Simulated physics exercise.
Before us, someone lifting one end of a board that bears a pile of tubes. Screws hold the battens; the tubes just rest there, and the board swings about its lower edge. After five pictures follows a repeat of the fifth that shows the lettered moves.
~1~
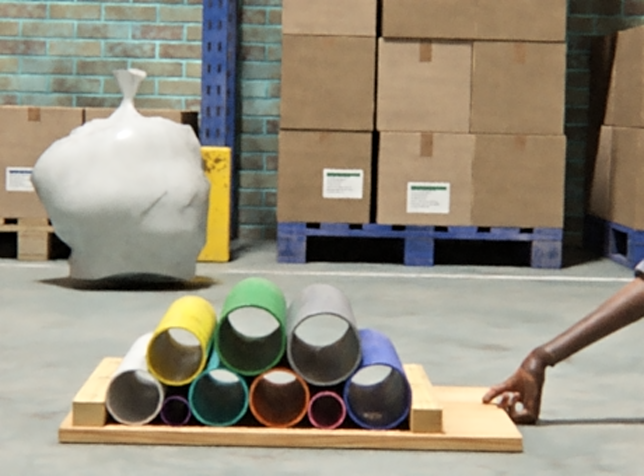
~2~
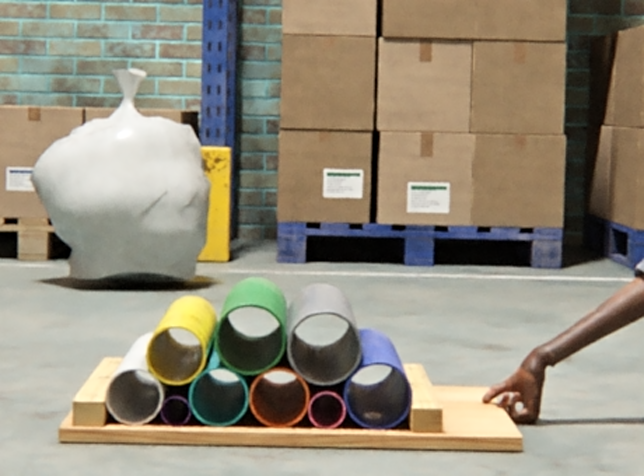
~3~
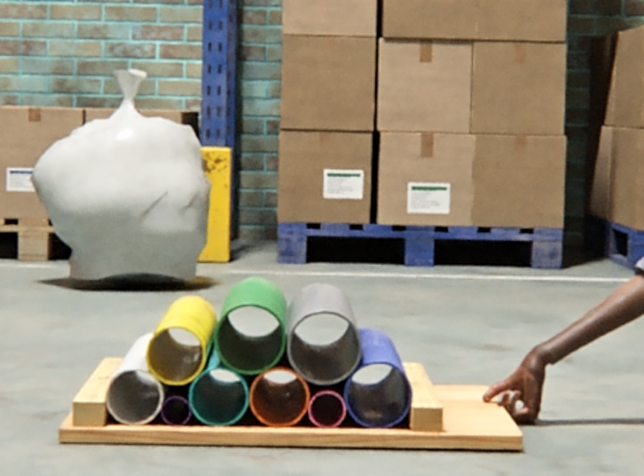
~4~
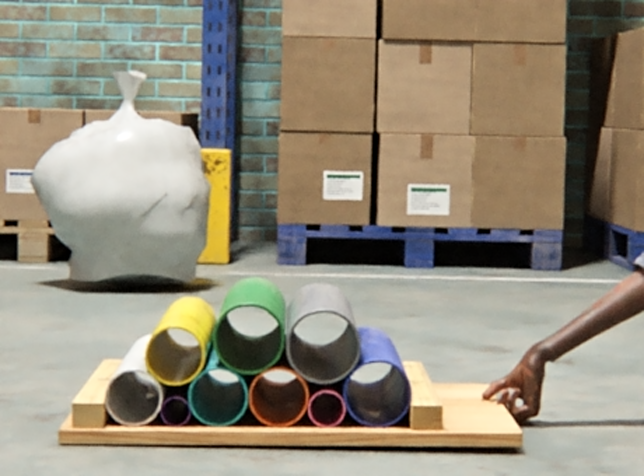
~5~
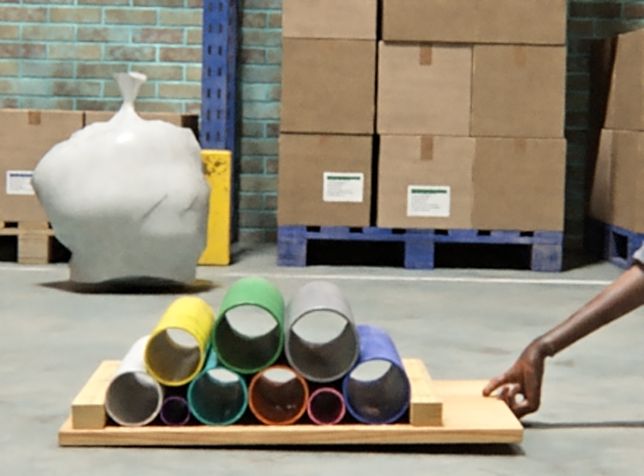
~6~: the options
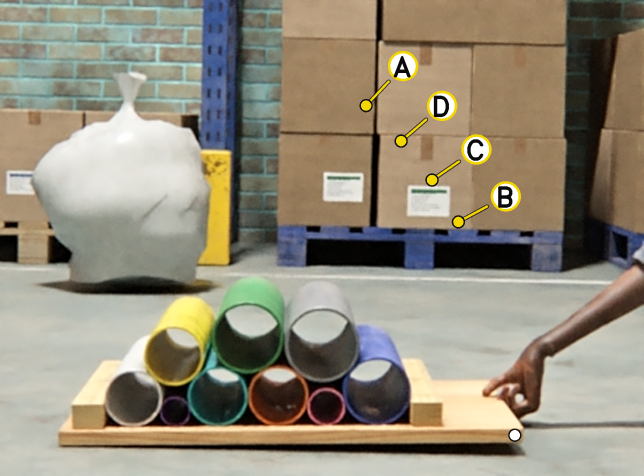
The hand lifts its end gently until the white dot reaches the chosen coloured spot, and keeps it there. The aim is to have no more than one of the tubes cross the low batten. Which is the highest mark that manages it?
The last mark within the limit is C.
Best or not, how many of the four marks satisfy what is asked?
Two of them.
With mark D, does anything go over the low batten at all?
At D: Yes.
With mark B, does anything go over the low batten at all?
At B: No.
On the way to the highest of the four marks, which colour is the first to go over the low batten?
The yellow one.
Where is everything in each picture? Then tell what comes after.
Orange tube (279, 398); pink tube (326, 411); blue tube (378, 396), in the first frame.
Blue tube (378, 396); grey tube (325, 348), in the second frame.
Board (292, 400); blue tube (378, 395); white tube (134, 397), in the third frame.
Board (292, 400); white tube (133, 397); purple tube (176, 411), in the fourth frame.
Board (291, 398); white tube (133, 398); purple tube (175, 412), in the fifth frame.
On the marked copy, A at (366, 106); B at (459, 222); C at (432, 180); D at (401, 141); the white dot at (515, 435).
Following C. Soon after the start, board at 20°.
Later, board at 36°.
In the end, board at 36°, none over the low batten.
As for the rest, A three over the low batten (grey, yellow, green); B none over the low batten; D three over the low batten (grey, yellow, green).
